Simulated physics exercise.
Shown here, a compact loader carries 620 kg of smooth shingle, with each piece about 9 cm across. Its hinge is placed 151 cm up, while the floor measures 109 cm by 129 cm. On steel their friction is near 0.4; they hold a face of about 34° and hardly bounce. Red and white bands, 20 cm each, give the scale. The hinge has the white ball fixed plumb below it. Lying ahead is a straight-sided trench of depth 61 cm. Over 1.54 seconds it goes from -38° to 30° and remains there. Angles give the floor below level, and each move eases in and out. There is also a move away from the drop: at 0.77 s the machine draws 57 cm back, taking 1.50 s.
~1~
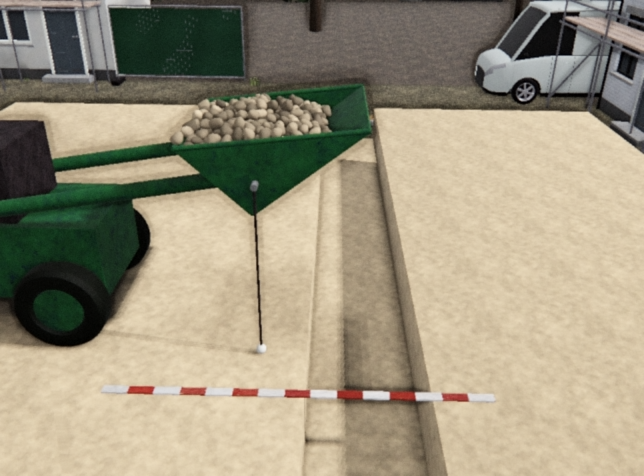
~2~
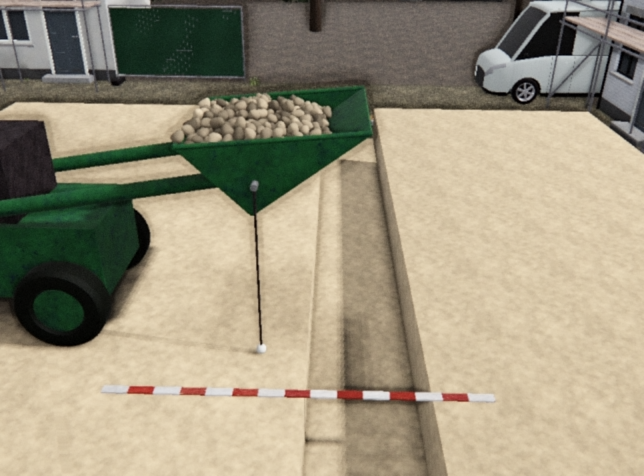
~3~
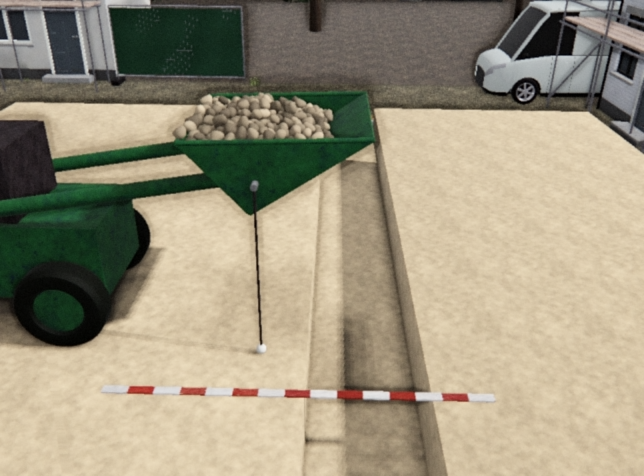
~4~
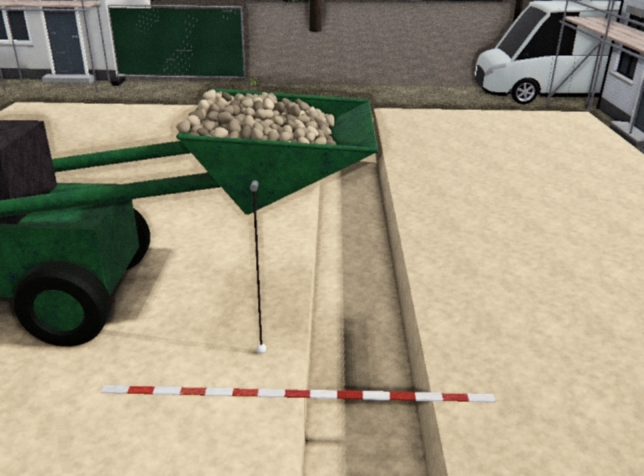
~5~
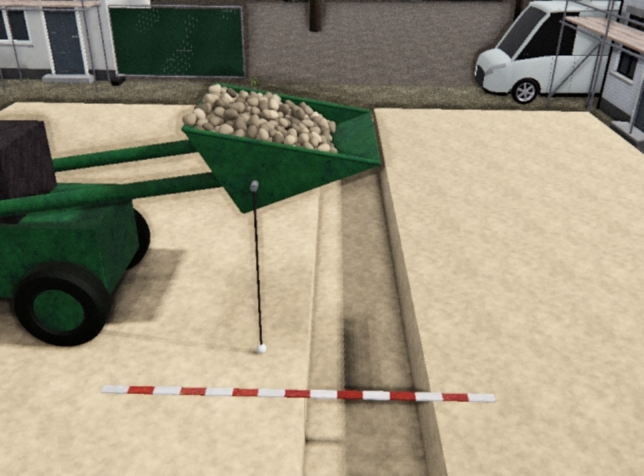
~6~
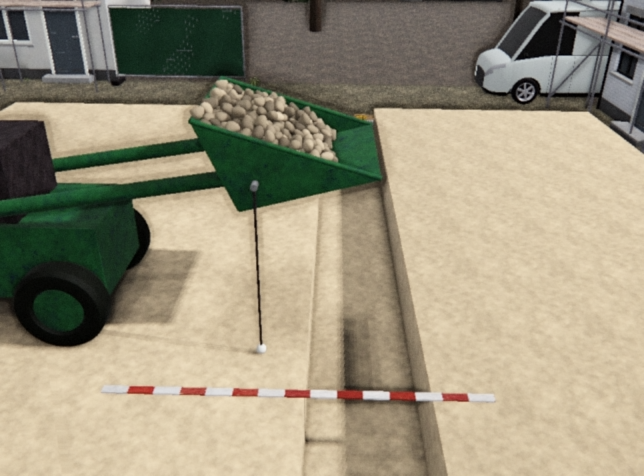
A green loader's raised bucket, heaped with rounded stones, gradually tilts downward to the right.
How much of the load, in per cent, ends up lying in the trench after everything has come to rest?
Roughly 100 per cent of it.
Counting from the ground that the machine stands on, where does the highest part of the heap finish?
About 26 cm beneath the ground.
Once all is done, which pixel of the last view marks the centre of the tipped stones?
Centre estimate: Around (364, 350).
A little later the floor is at 20°; 99 % in the bucket, 1 % in the trench; the foremost stones are at (350, 201).
Then the floor is at 30°; 48 % in the bucket, 1 % short of the trench, 52 % in the trench; the foremost stones are at (395, 334).
Later still the floor is at 30°; 0 % in the bucket, 100 % in the trench; the foremost stones are at (404, 336).
In the end the floor is at 30°; 0 % in the bucket, 100 % in the trench; the foremost stones are at (404, 336).
